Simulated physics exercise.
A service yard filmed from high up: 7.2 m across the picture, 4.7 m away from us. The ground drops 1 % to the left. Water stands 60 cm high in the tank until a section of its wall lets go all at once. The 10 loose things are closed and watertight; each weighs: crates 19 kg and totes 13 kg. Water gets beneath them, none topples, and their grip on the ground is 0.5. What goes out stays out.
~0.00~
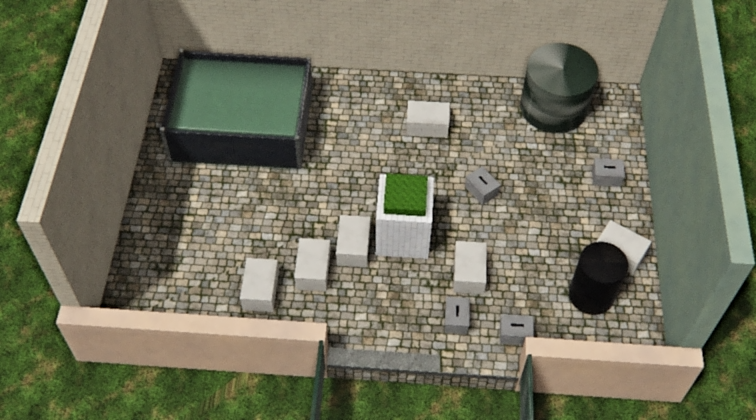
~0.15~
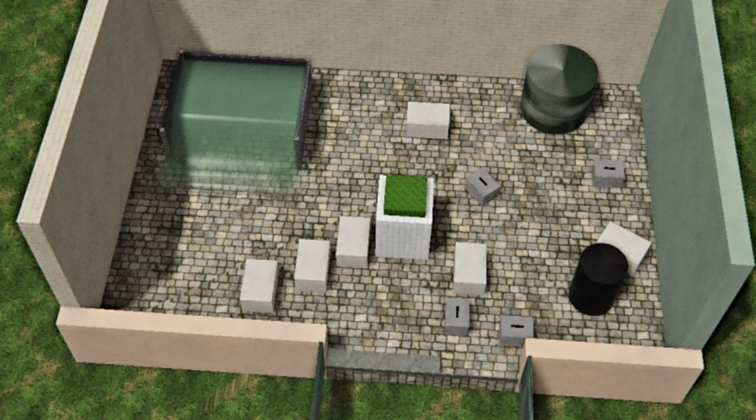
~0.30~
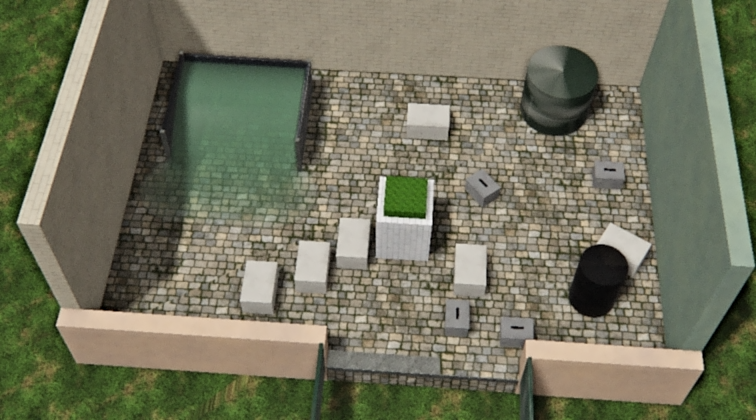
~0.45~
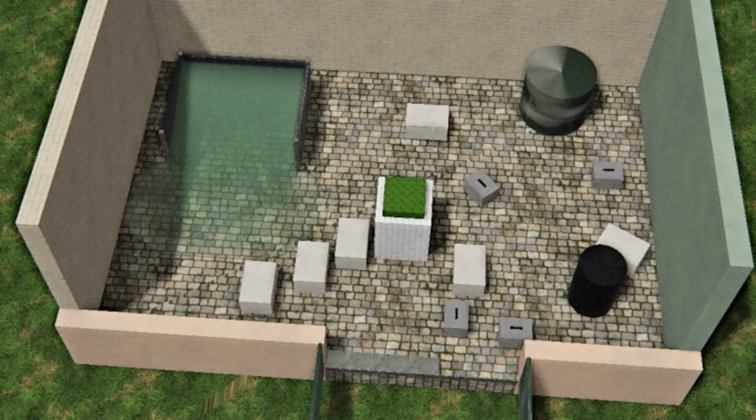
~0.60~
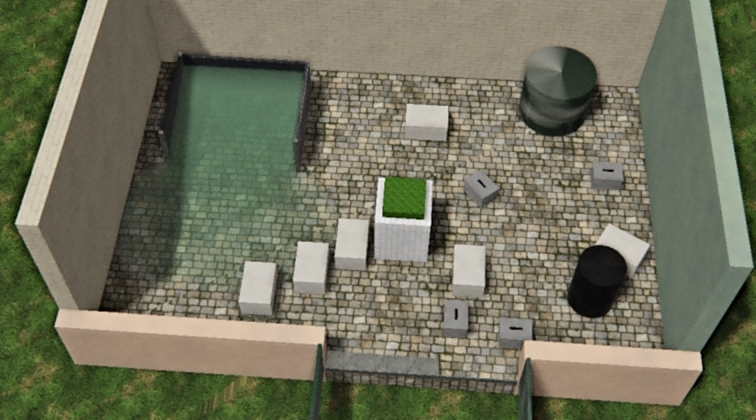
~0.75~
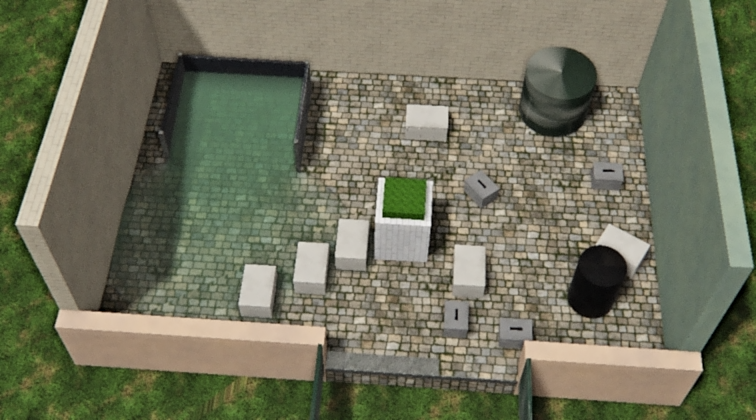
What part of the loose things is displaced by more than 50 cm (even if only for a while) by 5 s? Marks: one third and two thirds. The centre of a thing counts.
Share: Less than a third.
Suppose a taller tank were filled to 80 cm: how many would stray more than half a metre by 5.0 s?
Then 4.
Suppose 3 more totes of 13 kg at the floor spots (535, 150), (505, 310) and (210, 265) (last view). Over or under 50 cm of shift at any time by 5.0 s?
In turn: Under, short of it, more.
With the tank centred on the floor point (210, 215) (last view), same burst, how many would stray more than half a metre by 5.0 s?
Then 4.
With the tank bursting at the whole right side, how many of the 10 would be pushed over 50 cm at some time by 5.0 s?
In that case 4 of them.
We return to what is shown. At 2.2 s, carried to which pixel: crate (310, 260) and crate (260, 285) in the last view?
Near (371, 322) and (284, 304).
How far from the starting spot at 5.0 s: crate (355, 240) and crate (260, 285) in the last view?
In that order: 10 cm, 250 cm.
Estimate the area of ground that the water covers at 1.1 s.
Roughly 10.5 m2.
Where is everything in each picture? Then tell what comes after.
The first picture shows a crate at (259, 279), on the bottom; a crate at (313, 259) rests on the ground; water covers 2.5 m2; 0 of 10 have shifted.
The second picture shows a crate at (259, 280) rests on the ground; a crate at (313, 260) rests on the ground; 3.5 m2 under water; 0 of 10 have shifted.
The third picture shows a crate at (259, 281), on the bottom; a crate at (313, 261) rests on the ground; water covers 4.6 m2; 0 of 10 have shifted.
The fourth picture shows a crate at (258, 282) rests on the ground; a crate at (312, 261) rests on the ground; 6.1 m2 under water; 0 of 10 have shifted.
The fifth picture shows a crate at (258, 282), on the bottom; a crate at (311, 262), on the bottom; water covers 7.5 m2; 0 of 10 have shifted.
The sixth picture shows a crate at (258, 285), on the bottom, 4 cm from its start; a crate at (312, 262), on the bottom; 8.6 m2 under water; 0 of 10 have shifted.
After 1.1 s 0 of 10 are over 50 cm from their spots; 0 afloat.
After 2.2 s 2 of 10 are over 50 cm from their spots; 1 afloat.
After 3.5 s 2 of 10 are over 50 cm from their spots; 1 afloat.
After 5.0 s 2 of 10 are over 50 cm from their spots, and 2 have been at some point; 1 afloat.
